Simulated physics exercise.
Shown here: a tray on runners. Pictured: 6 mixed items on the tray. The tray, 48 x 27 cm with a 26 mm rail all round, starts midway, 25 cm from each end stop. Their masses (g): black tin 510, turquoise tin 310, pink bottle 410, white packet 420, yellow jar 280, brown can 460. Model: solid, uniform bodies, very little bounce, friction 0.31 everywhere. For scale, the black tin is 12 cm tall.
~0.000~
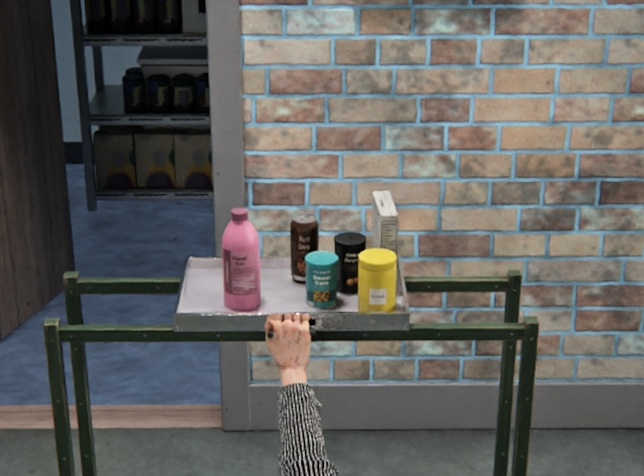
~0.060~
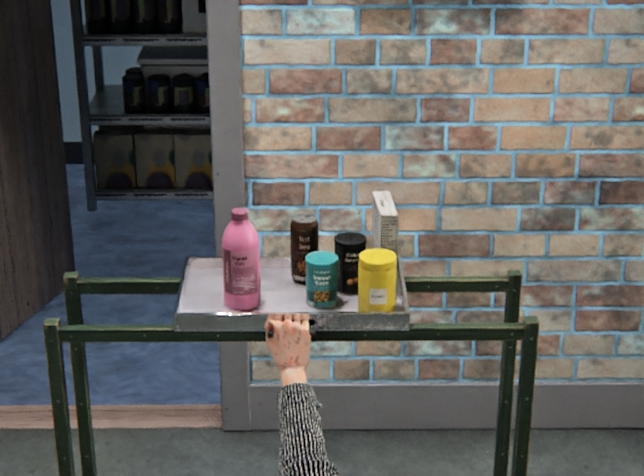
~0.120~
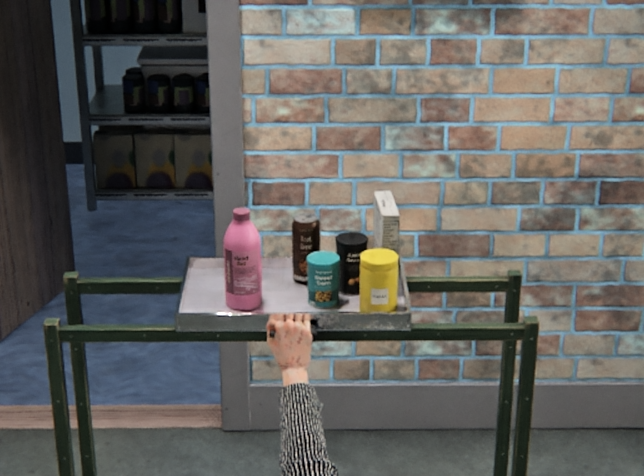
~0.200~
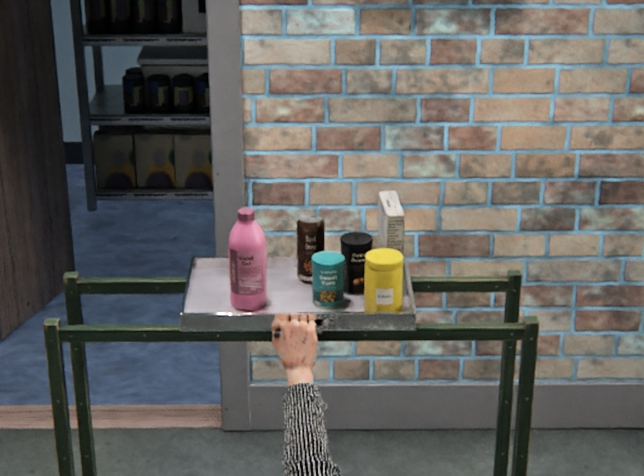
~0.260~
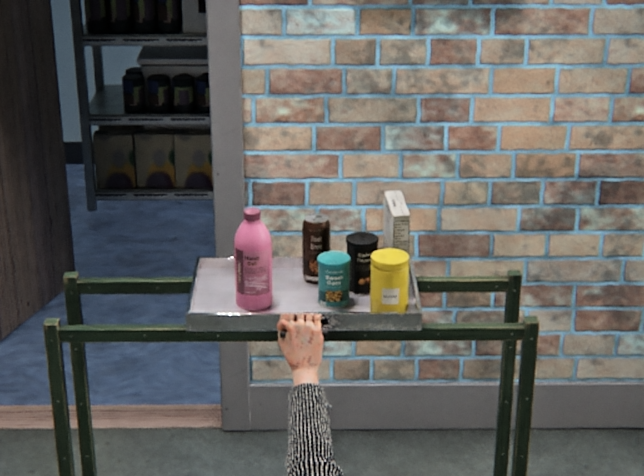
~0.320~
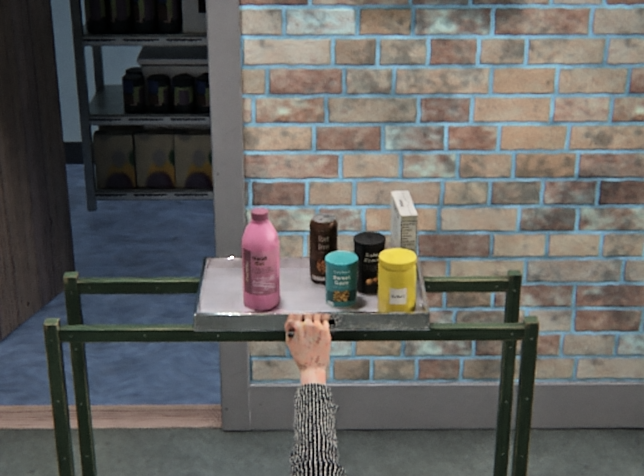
A tray of six assorted containers sliding slightly right along green rails, a hand in a striped sleeve gripping its front edge.
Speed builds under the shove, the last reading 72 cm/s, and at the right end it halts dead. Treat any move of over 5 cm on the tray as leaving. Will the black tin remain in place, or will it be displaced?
The black tin remains in place.
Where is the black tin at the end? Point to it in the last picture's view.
Near (470, 263).
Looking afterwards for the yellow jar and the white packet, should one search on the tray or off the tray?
The yellow jar is kept in bounds, the white packet is not kept in bounds.
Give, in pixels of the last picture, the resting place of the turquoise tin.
I'd put it at around (468, 280).
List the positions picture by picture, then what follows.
In the first frame, tray midway; black tin (350, 264); turquoise tin (322, 280).
In the second frame, tray midway; white packet (384, 243); yellow jar (377, 283).
In the third frame, tray midway; brown can (306, 248); turquoise tin (323, 280).
In the fourth frame, tray has slid 1 cm right; pink bottle (247, 257); white packet (390, 243).
In the fifth frame, tray has slid 3 cm right; yellow jar (389, 283); brown can (316, 248).
In the sixth frame, tray has slid 4 cm right; black tin (369, 264); turquoise tin (341, 280).
By 0.82 s, tray has slid 25 cm right; black tin tilted 10° near (482, 261); white packet tilted 18°; yellow jar tilted 7°.
By 1.32 s, tray has slid 25 cm right; white packet now off the tray; black tin 2 cm from its spot near (470, 263); pink bottle 8 cm from its spot.
When it is over (1.6 s), off the tray, white packet; not toppled but over 5 cm from the start, turquoise tin, pink bottle and brown can; the other 2 within 5 cm of the start. In the last view, black tin near (470, 263).
